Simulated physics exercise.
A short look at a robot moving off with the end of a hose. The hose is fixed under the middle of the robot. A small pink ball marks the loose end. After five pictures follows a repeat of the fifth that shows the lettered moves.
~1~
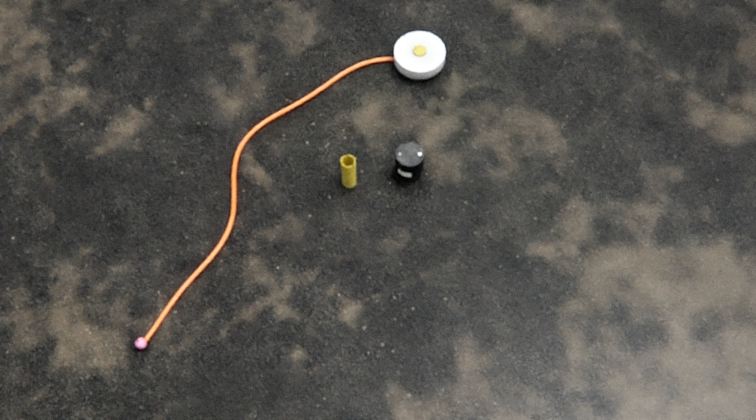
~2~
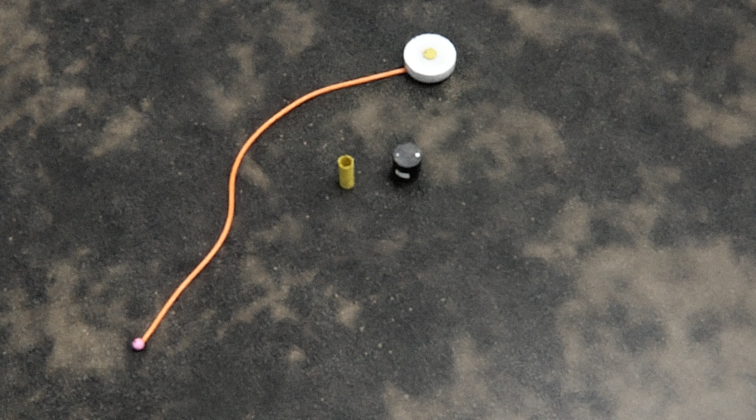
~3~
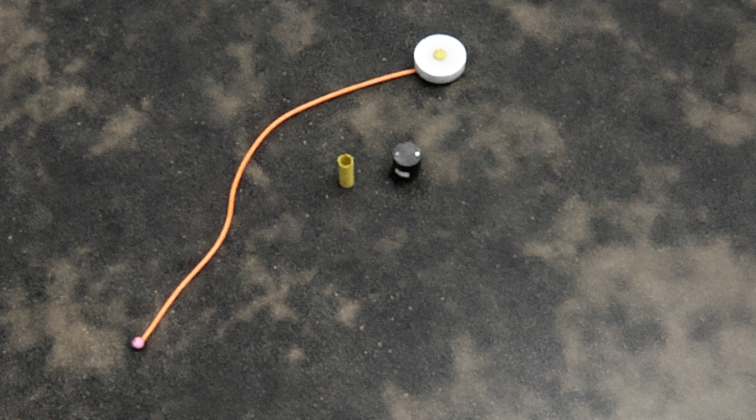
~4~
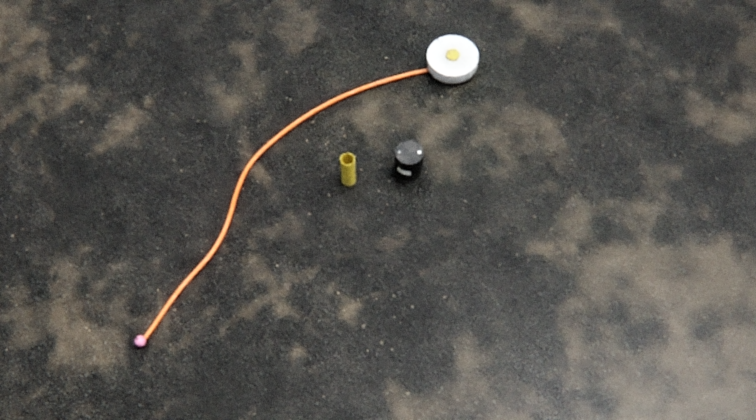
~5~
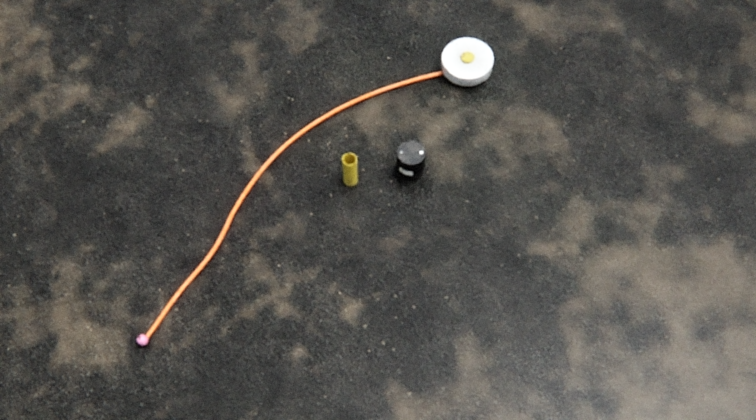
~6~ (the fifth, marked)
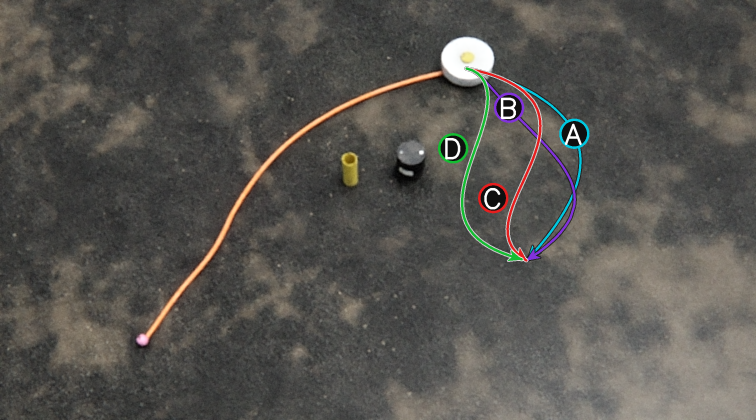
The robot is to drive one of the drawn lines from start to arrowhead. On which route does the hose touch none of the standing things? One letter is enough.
Only A misses them all.
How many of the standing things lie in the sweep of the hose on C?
One.
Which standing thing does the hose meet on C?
It is the black keg.
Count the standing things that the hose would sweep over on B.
It sweeps two.
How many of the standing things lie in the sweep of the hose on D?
Two.
On the marked copy, A from (466, 69) via (577, 139) to (528, 259); B from (466, 69) via (555, 156) to (527, 261); C from (466, 69) via (537, 147) to (527, 261); D from (466, 69) via (469, 166) to (522, 259).
Taking A. A third of the way, robot (561, 108), middle of the hose (341, 158), free end (170, 303).
Two thirds of the way, robot (571, 198), middle of the hose (355, 160), free end (177, 295).
When it is over, robot (528, 256), middle of the hose (354, 160), free end (177, 295); nothing has been touched.
As for the rest, B meets the black keg and yellow post; C meets the black keg; D meets the black keg and yellow post.
